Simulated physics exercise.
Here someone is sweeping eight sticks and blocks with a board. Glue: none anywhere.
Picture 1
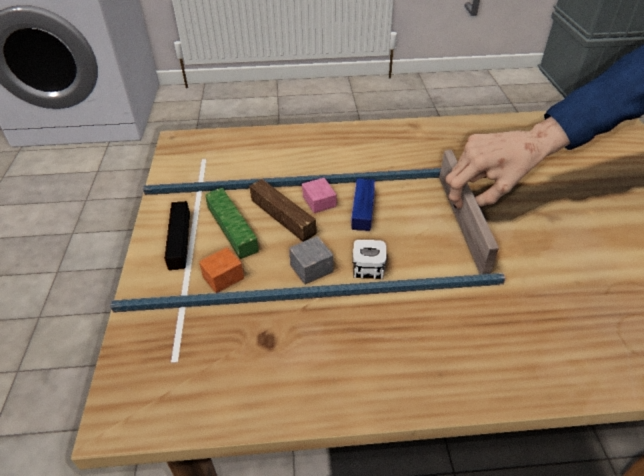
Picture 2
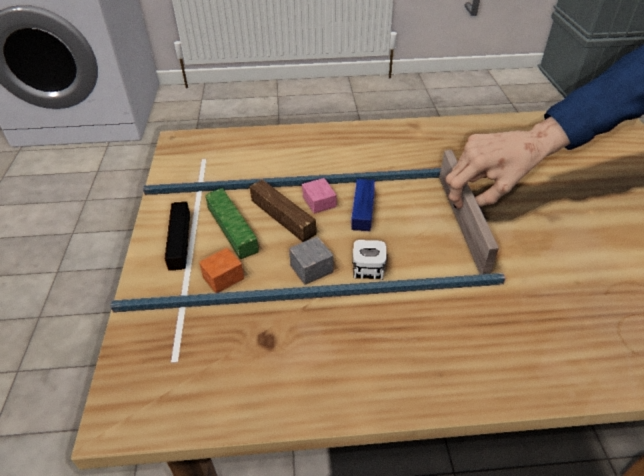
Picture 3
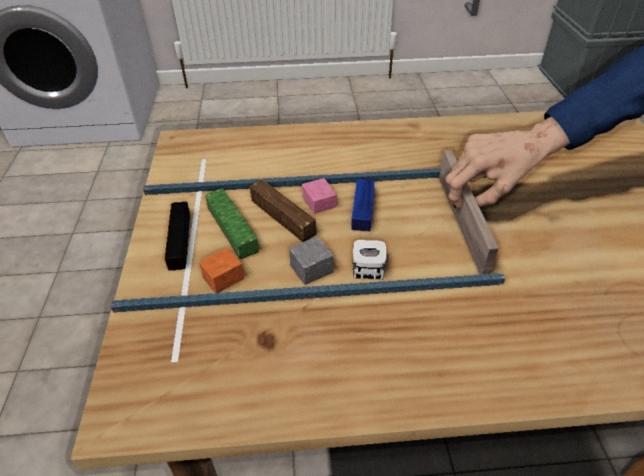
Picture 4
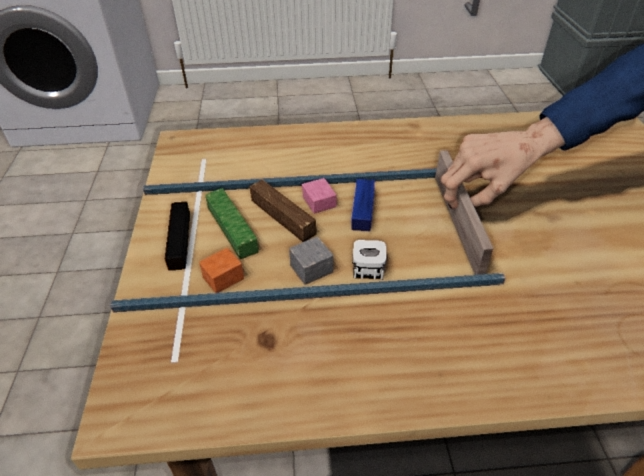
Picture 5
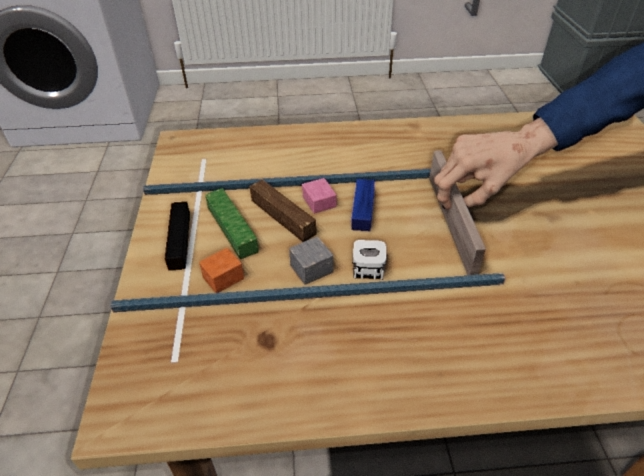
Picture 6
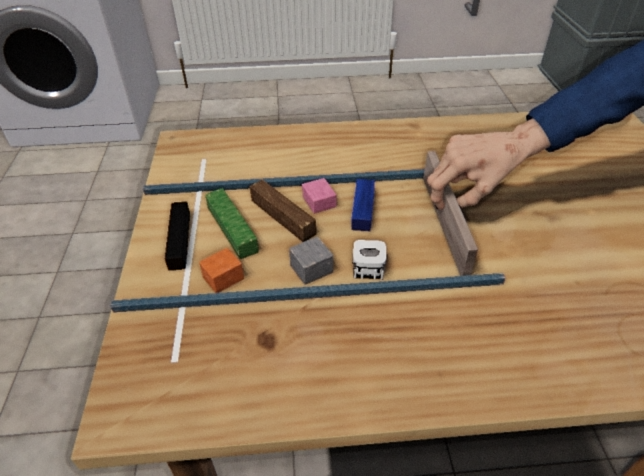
On a wooden table, a hand holding a board upright, then sliding it slightly left toward unmoving coloured blocks and sticks.
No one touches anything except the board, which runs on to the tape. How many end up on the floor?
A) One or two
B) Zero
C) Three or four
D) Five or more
(A) One or two.
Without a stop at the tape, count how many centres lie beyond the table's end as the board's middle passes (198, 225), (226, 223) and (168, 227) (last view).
Going through the three places, I get 2, 0 and 4.
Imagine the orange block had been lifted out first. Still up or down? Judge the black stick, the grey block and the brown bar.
Black stick down, grey block still up, brown bar still up.
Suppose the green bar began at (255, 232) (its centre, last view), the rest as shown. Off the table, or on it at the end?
From that start it falls away.
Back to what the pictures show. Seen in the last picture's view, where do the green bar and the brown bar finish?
The green bar settles near (136, 239); as for the brown bar, near (157, 233).
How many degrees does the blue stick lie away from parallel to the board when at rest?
About 0°.
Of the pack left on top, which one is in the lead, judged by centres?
Green bar.
Soon after, none off yet; black stick at rest near (178, 234); orange block at rest near (222, 271); green bar at rest near (231, 222).
In the end, the number that fall off is one or two; gone, orange block and black stick.
